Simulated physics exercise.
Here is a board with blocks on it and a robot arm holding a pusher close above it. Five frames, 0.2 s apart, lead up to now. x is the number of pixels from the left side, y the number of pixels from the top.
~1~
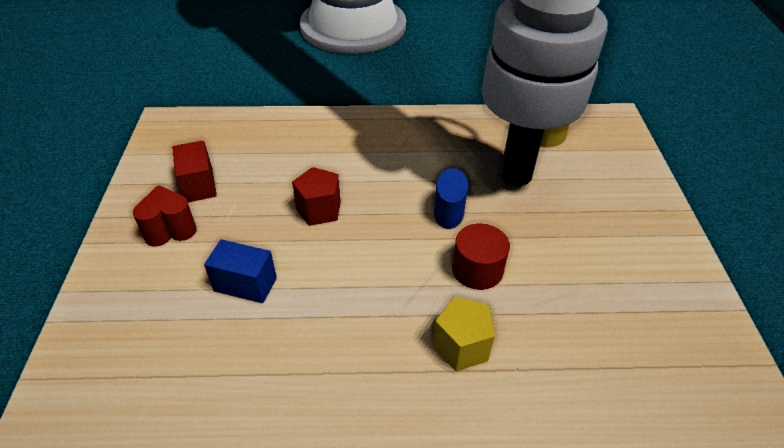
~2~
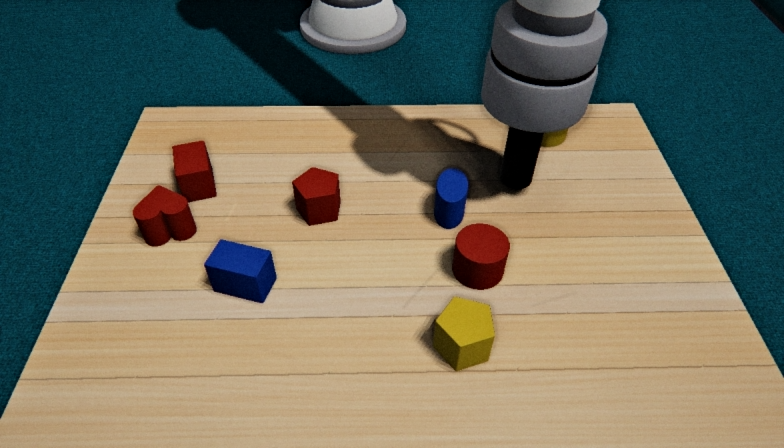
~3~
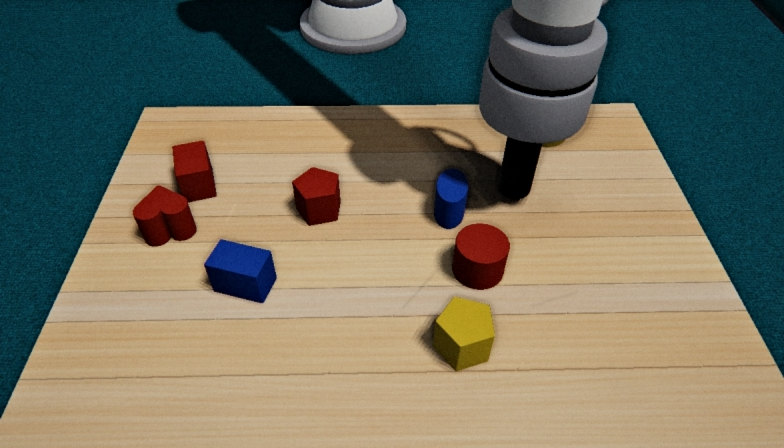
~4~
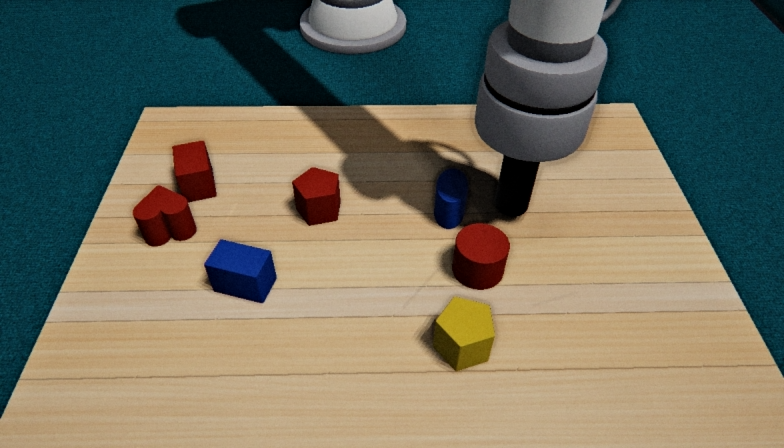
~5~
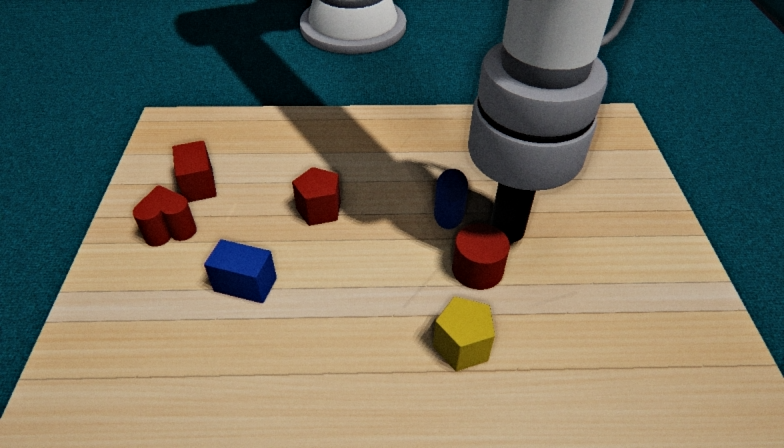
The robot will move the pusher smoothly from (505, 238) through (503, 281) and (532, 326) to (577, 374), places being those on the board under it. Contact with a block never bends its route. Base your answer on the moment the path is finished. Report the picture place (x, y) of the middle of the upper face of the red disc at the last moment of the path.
Pixel (465, 266).
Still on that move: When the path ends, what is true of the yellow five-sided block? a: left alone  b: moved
a (left alone)
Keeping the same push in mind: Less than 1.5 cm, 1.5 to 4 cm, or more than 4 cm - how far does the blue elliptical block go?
Within 1.5 cm.
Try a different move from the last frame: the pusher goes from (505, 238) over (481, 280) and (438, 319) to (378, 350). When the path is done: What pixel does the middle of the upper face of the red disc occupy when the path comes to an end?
It is going to be at (327, 318).
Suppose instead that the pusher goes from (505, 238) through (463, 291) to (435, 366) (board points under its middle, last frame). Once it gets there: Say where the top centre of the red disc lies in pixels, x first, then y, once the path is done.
The point I'd pick in the picture is (384, 337).
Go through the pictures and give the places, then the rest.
Tip of the pusher (516, 176), middles of tops, blue elliptical block (452, 184), yellow five-sided block (467, 320), red disc (483, 242), in the first frame.
Pusher (516, 179), nothing pushed, in the second frame.
Pusher (514, 188), nothing pushed, in the third frame.
Pusher (511, 205), nothing pushed, in the fourth frame.
Pusher (507, 230), blue elliptical block (452, 184), yellow five-sided block (467, 320), red disc (483, 242), in the fifth frame.
On the path given first. One third of the way, pusher (505, 274); red disc (466, 265).
Two thirds of the way, pusher (535, 320); red disc (465, 266).
At the end, pusher (581, 367); blue elliptical block unmoved; yellow five-sided block unmoved; red disc (465, 266).
